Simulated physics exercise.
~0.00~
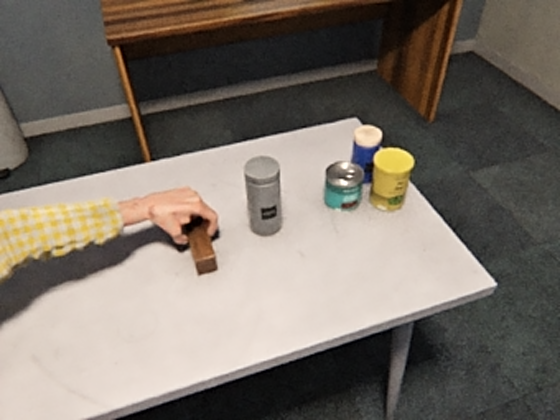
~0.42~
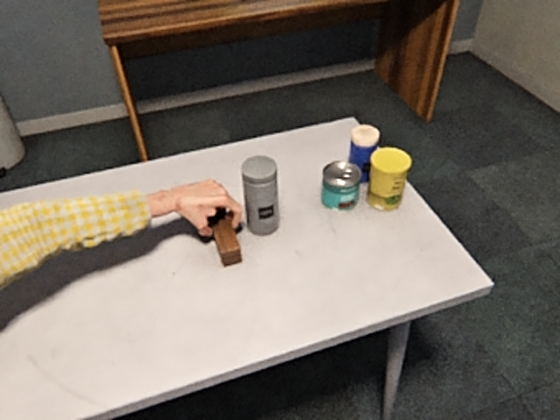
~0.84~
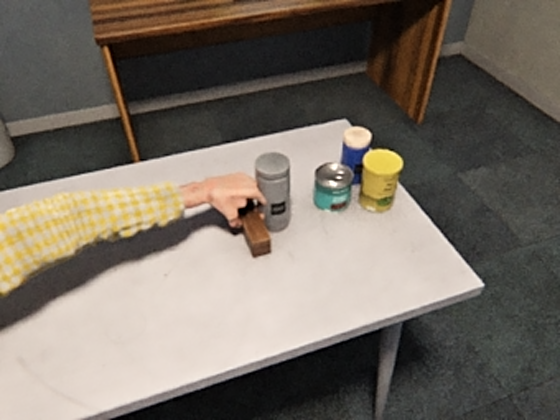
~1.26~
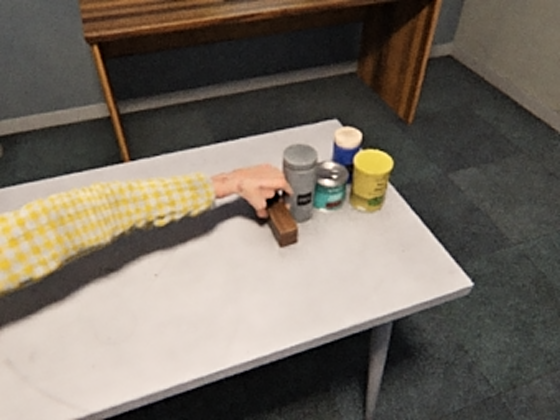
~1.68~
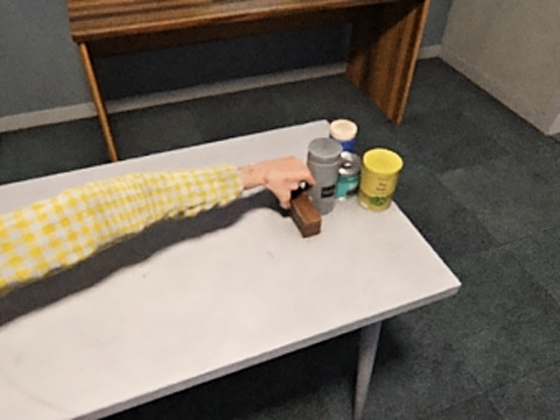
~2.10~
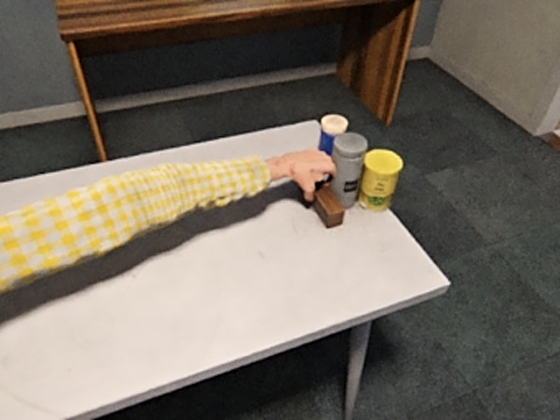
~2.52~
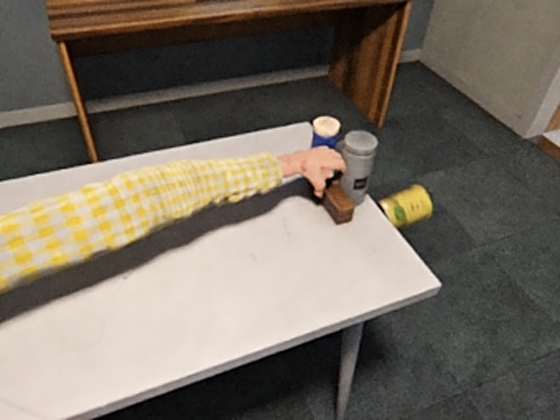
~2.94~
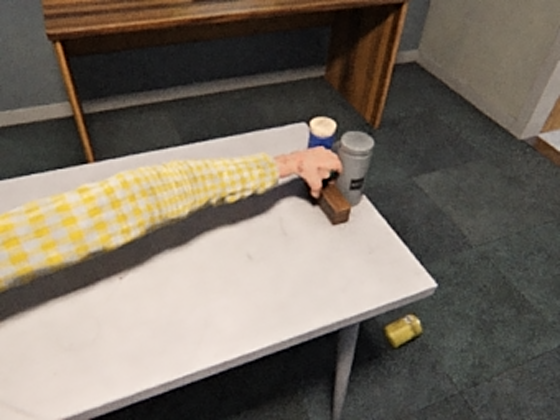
An arm in a yellow and white checked sleeve reaches from the left across a pale table, seen from above, its hand holding a small brown block. A grey jar stands just ahead, with a turquoise tin, a blue jar with a pale lid and a yellow tin grouped near the right end. The hand slides the block rightward, pushing the grey jar into the group. The turquoise tin is shifted and hidden behind it, and the yellow tin tips over the edge. It drops to the dark floor and lies on its side, while the grey and blue jars remain standing on the table beside the stilled hand.
